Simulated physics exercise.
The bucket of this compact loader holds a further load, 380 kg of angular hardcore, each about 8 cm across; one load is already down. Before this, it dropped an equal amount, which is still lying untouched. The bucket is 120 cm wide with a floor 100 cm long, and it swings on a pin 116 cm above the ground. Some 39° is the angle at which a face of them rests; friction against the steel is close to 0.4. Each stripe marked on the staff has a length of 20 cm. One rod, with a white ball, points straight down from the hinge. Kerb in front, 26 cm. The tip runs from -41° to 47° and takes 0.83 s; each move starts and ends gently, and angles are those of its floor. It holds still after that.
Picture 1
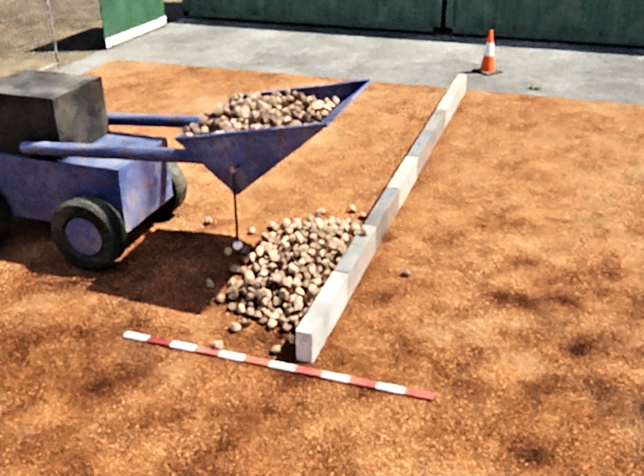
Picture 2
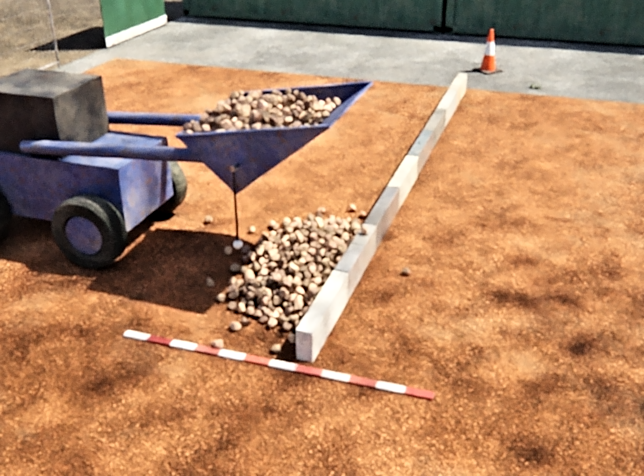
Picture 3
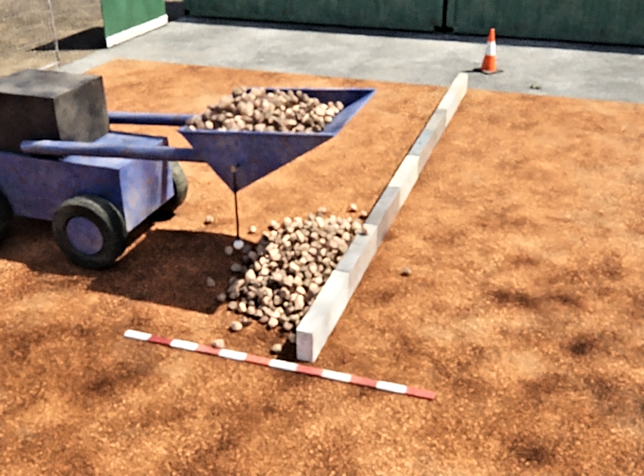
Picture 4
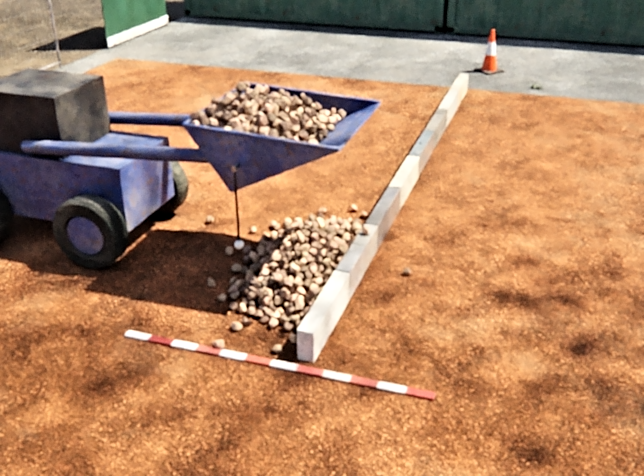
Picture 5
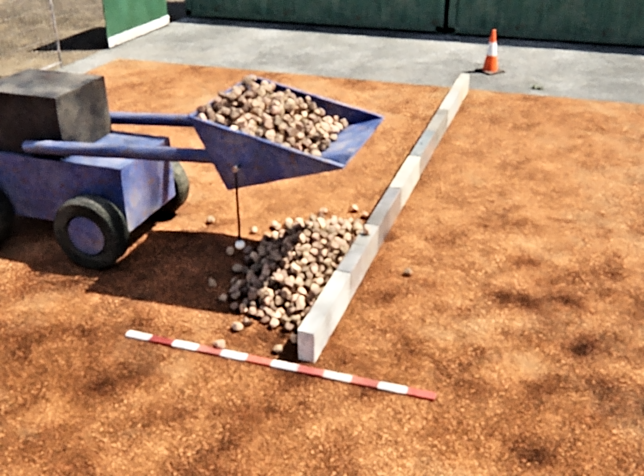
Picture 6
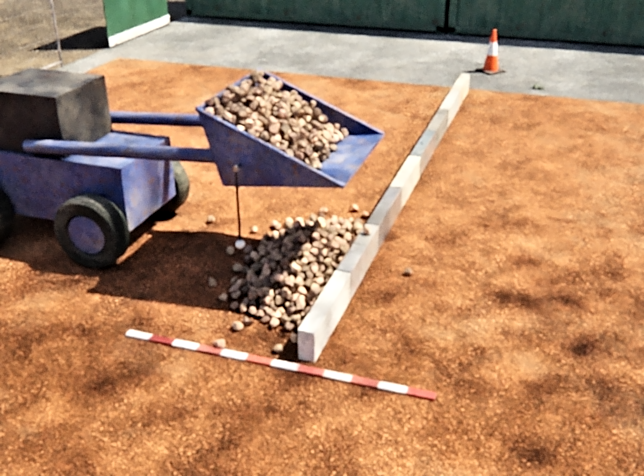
The footage shows a blue loader holding a bucket of rounded stones above a pile of similar stones beside a pale kerb. The bucket pivots, its right-hand lip swinging downward while the stones stay inside and the loader remains still.
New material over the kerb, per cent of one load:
36 per cent.
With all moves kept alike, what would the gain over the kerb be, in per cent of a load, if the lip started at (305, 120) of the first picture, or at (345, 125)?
Near 15 in a hundred, then near 60 in a hundred.
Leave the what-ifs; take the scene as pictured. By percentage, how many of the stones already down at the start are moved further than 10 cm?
Around 0 in a hundred.
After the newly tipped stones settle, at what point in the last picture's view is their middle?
The centre sits about (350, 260).
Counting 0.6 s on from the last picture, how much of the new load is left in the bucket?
It holds some 75 percent.
Then, 0.3 s after the last picture the floor is at 33°; in per cent of one load, 100 in the bucket, 99 on this side of the kerb; the foremost stones are at (358, 253).
Then, 0.6 s after the last picture the floor is at 47°; in per cent of one load, 77 in the bucket, 122 on this side of the kerb; the foremost stones are at (360, 242).
Then, 0.9 s after the last picture the floor is at 47°; in per cent of one load, 28 in the bucket, 150 on this side of the kerb, 22 over the kerb; the foremost stones are at (432, 290).
Then, 3.6 s after the last picture the floor is at 47°; in per cent of one load, 13 in the bucket, 150 on this side of the kerb, 36 over the kerb; the foremost stones are at (515, 305). Net gain over the kerb, 36.
